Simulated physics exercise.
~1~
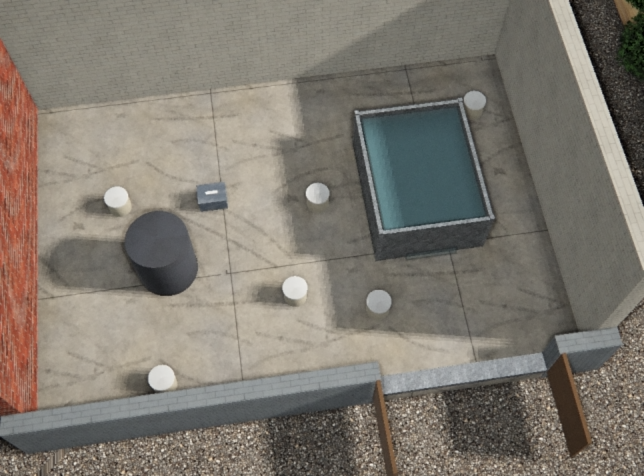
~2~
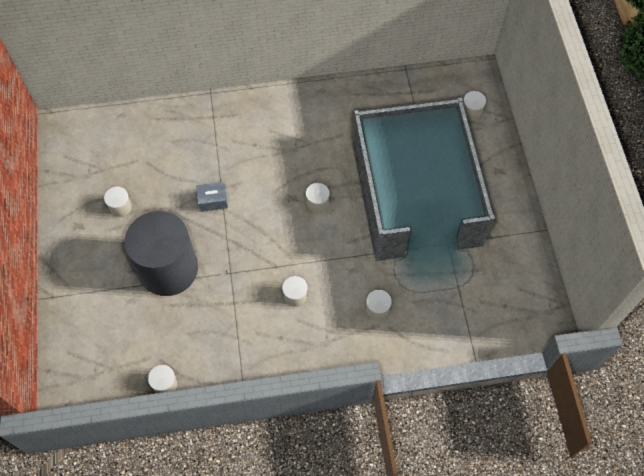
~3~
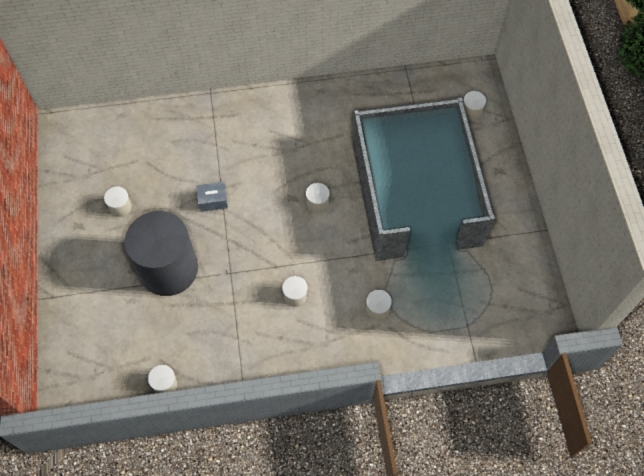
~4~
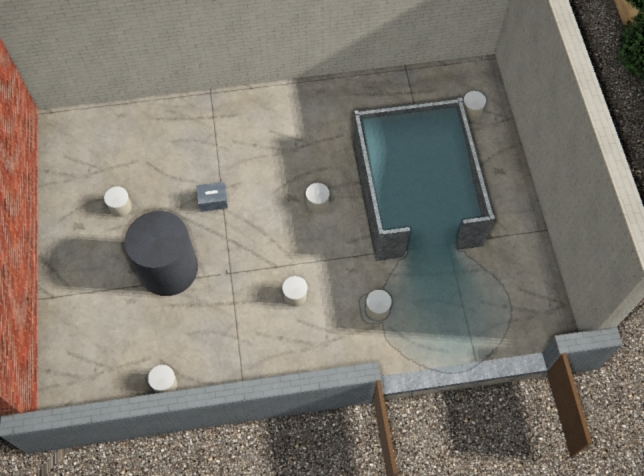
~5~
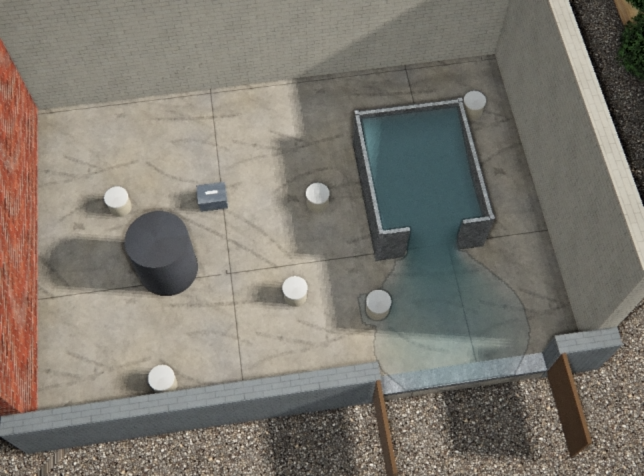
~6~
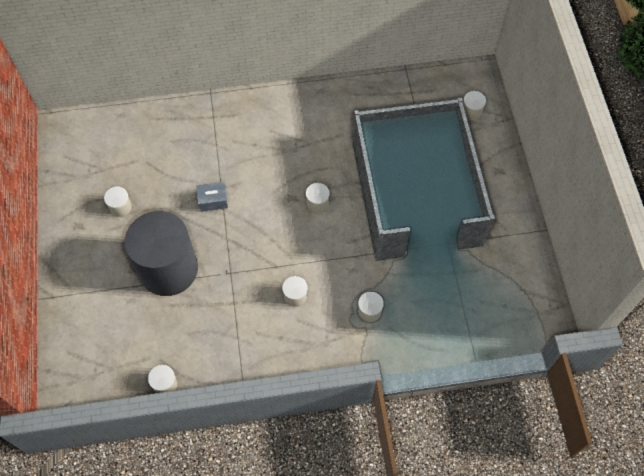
A walled yard with a pale, stained concrete floor, a red brick wall at left and gravel outside is seen from high above by a still camera. Seven small white tubs stand around a dark grey cylinder, a small blue-grey box and a rectangular tank of teal water at right. The tank's near wall opens, water fans across the floor to the low front wall, and one tub shifts slightly left.
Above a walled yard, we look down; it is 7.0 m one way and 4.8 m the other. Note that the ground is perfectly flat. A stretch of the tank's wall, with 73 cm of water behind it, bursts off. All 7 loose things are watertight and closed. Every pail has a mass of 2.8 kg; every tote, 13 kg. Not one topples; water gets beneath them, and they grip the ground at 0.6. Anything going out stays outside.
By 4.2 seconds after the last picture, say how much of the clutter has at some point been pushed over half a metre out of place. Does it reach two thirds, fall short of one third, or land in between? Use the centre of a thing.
Beneath one third.
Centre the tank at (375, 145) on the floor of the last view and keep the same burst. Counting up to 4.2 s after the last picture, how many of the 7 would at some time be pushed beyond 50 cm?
The answer would then be 3.
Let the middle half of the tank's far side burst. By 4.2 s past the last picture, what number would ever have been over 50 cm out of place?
The answer then is 2.
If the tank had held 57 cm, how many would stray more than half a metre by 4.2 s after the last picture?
Count: 1.
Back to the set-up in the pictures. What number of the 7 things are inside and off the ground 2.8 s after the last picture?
The count is 0.
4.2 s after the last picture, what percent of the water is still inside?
46 %.
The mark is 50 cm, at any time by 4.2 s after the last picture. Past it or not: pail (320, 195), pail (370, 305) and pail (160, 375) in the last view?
Well, in that order it's not reaching it, topping it, topping it.
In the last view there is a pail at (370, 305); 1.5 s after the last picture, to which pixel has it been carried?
About pixel (313, 320).
Then, 0.4 s after the last picture 1 of 7 are over 50 cm from their spots; 0 afloat.
Then, 1.5 s after the last picture 1 of 7 are over 50 cm from their spots; 0 afloat.
Then, 2.8 s after the last picture 2 of 7 are over 50 cm from their spots; 0 afloat.
Then, 4.2 s after the last picture 2 of 7 are over 50 cm from their spots, and 2 have been at some point; 0 afloat.
